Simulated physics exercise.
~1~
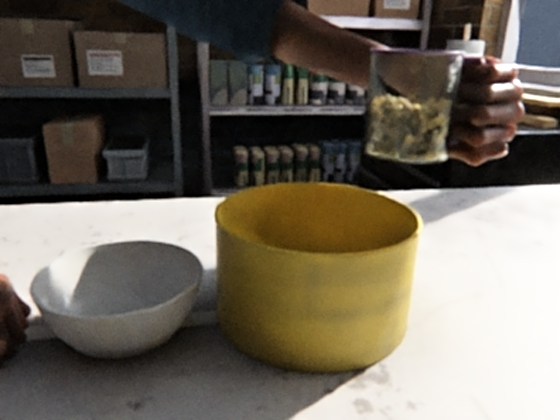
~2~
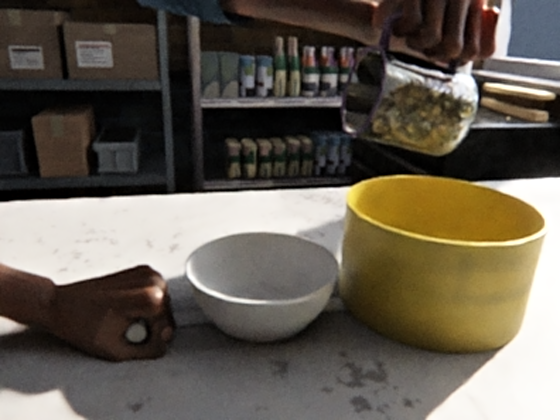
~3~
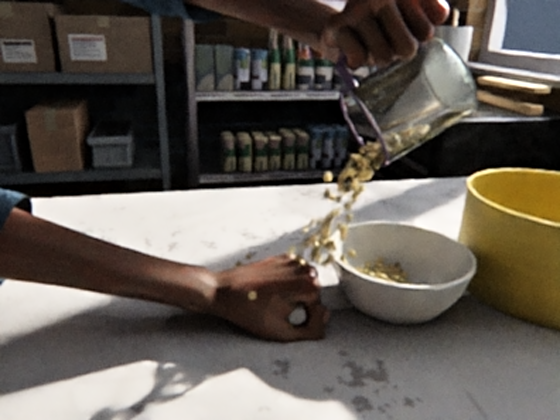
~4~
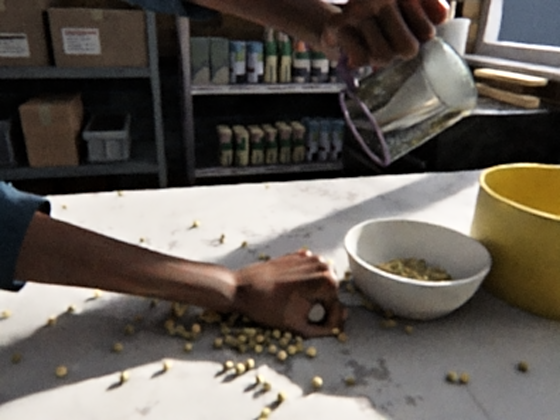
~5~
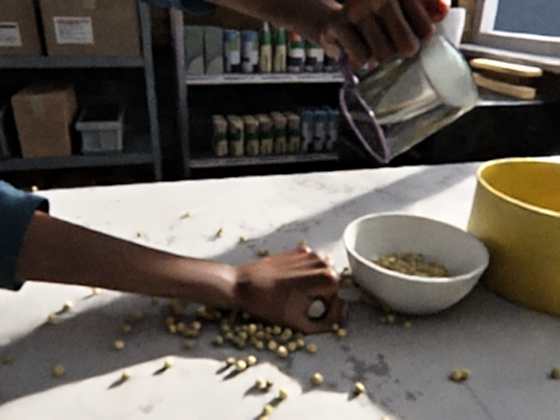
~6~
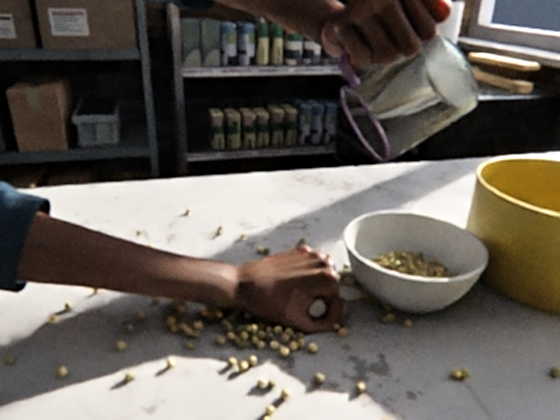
A person's dark-skinned hand holds a clear cup of pale beans above a white table, seen from the front and slightly above, with boxes and cans on dark shelves behind. A white bowl sits left of a larger yellow pot, and the other hand rests in a fist at the left. The bowl and pot slide right as the cup tips over. Beans pour down, some into the bowl and others onto the table around the fist. The dishes stop, and the emptied cup stays tilted, with beans split between bowl and tabletop.
